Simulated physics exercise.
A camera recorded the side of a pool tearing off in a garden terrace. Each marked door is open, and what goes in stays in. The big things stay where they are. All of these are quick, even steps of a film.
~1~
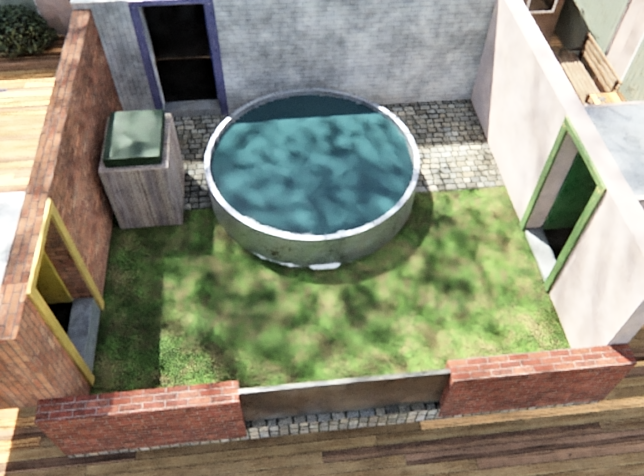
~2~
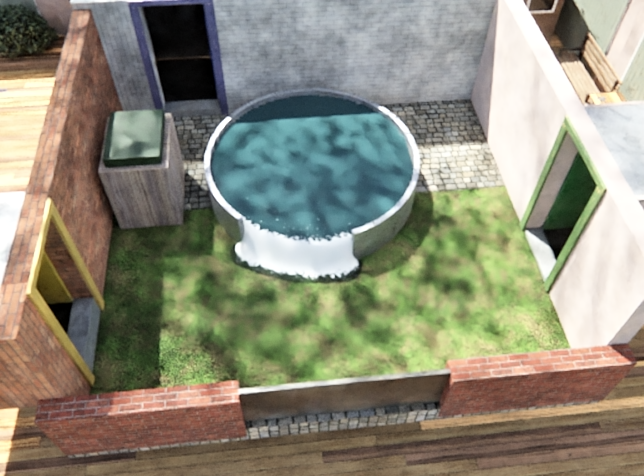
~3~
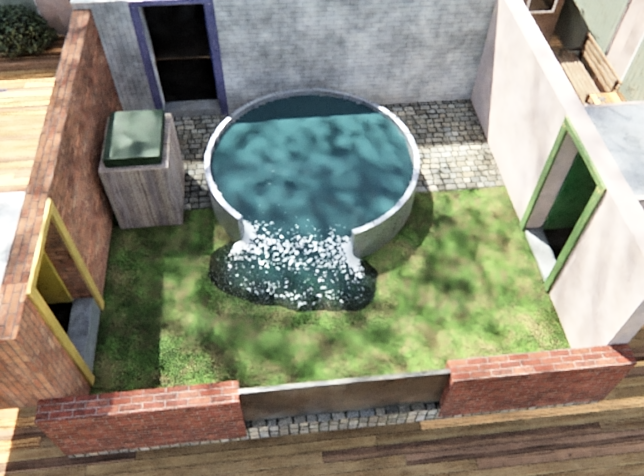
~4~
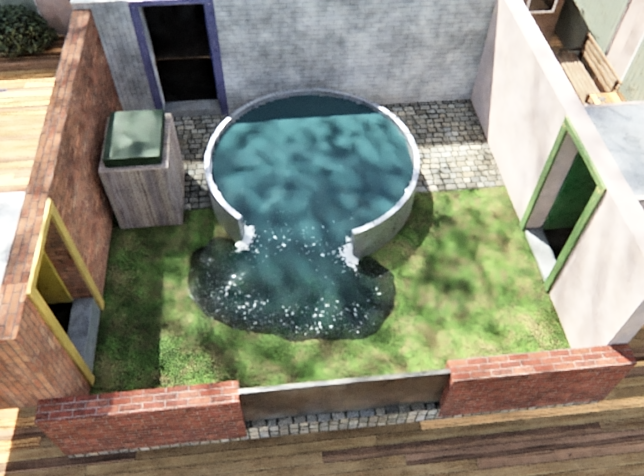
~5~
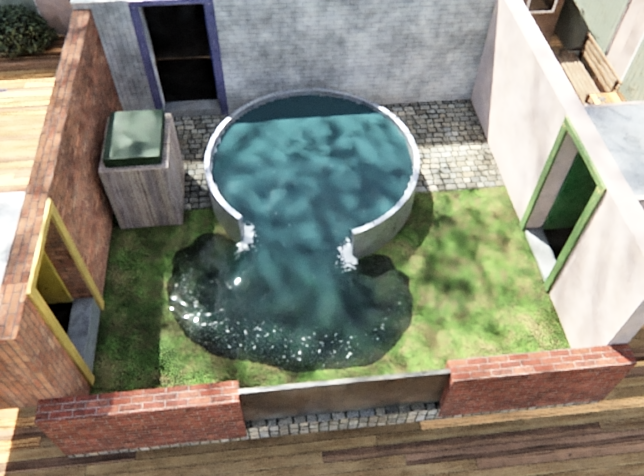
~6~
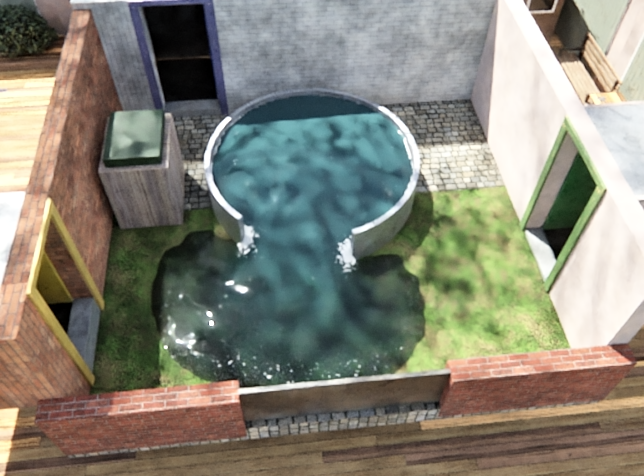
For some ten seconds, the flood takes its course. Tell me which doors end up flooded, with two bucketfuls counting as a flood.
Here is how it goes: The blue door escapes flooding; the yellow door escapes flooding; the green door ends up flooded.
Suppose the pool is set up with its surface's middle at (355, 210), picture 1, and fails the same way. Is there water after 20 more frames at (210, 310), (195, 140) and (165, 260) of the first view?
Spot by spot, in the order asked: Swamped, untouched, swamped.
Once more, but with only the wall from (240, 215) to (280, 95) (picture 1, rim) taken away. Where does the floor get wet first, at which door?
That's the door marked blue.
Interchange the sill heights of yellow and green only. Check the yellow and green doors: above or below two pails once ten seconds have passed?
First the yellow door, which beats the cutoff, then the green door, which falls below the cutoff.
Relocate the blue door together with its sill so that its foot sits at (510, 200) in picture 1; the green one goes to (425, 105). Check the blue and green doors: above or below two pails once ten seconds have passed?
In short: The blue door falls short, the green door tops the mark.
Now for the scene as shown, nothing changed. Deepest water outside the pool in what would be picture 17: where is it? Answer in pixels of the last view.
I'd say near (87, 423).
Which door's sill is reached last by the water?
I'd say the blue door.
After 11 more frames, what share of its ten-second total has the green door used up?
Near 0 in a hundred.
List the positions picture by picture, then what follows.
The first picture shows the round tank at (312, 160) is whole and still.
In the second picture, water pours out at (295, 253) and has run to (355, 270).
In the third picture, water pours out at (295, 256) and has run to (364, 297).
In the fourth picture, water pours out at (295, 256) and has run to (365, 330).
In the fifth picture, the front is at (379, 351), out from the gap at (295, 256).
In the sixth picture, water pours out at (295, 256) and has run to a hidden place.
A moment on, water covers 35 % of the floor; the blue door not reached, the yellow door not reached, the green door not reached.
Next, water covers 45 % of the floor; the blue door not reached, the yellow door wet at the sill, nothing in, the green door not reached.
Then, water covers 60 % of the floor; the blue door not reached, the yellow door wet at the sill, nothing in, the green door not reached.
Later, water covers 90 % of the floor; the blue door wet at the sill, nothing in, the yellow door wet at the sill, nothing in, the green door under two buckets in.
In the end, water covers 100 % of the floor; the blue door wet at the sill, nothing in, the yellow door wet at the sill, nothing in, the green door over two buckets in.
